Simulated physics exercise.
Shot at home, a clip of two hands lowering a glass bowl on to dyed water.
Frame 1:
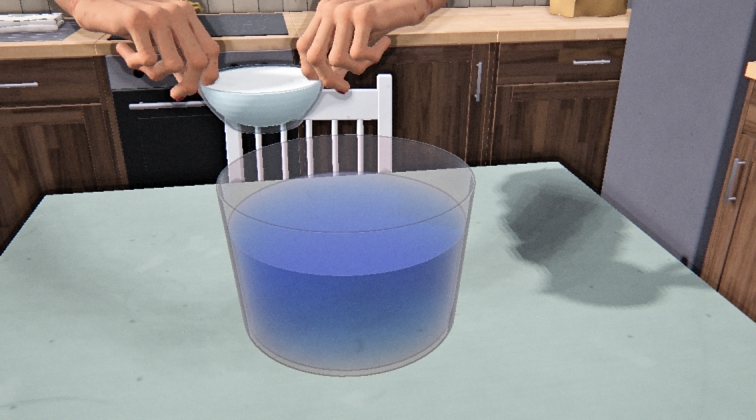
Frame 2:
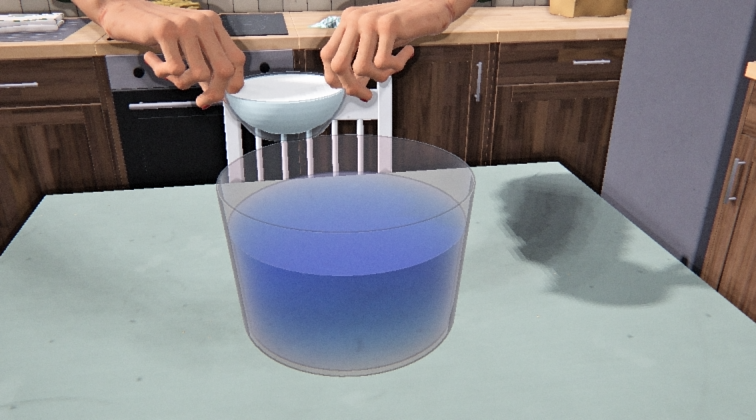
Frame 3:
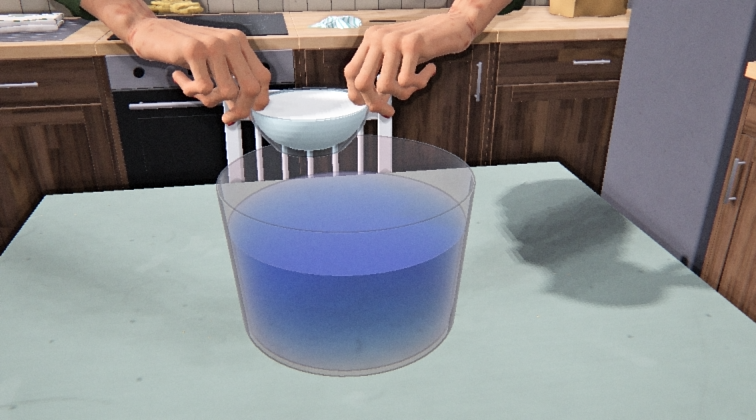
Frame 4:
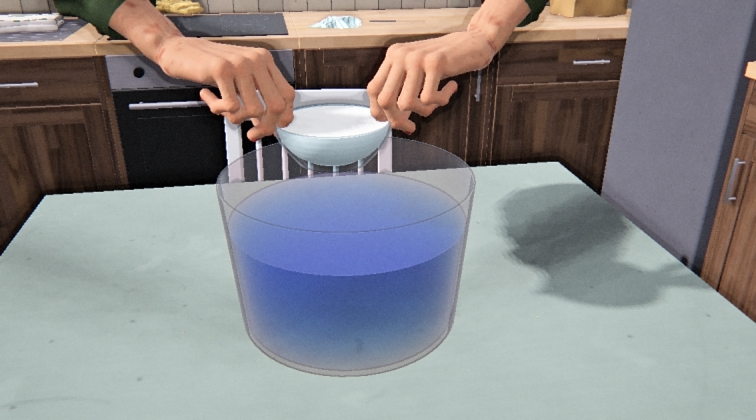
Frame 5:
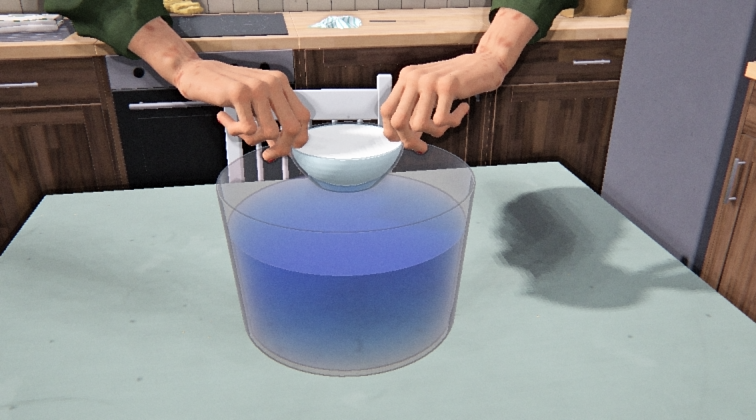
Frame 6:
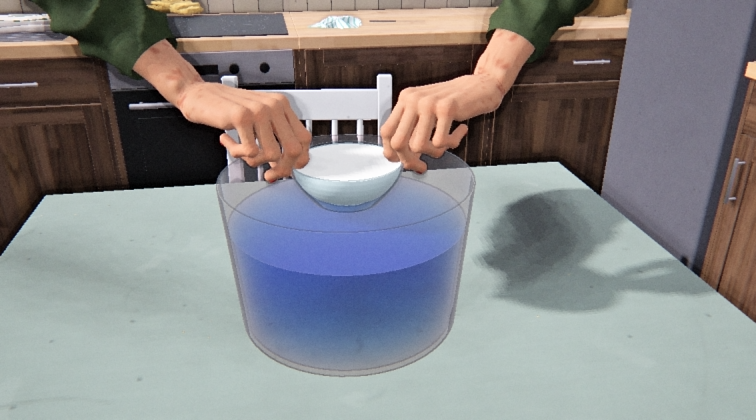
A nearly full, pale bowl held by two hands moved right and down over a large clear basin of blue water on a table, until it was just above the water's surface.
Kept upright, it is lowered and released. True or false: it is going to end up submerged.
True.
Soon after, the bowl dips into the dyed water.
Later, dyed water pours in over its rim.
In the end, the bowl lies on the bottom.
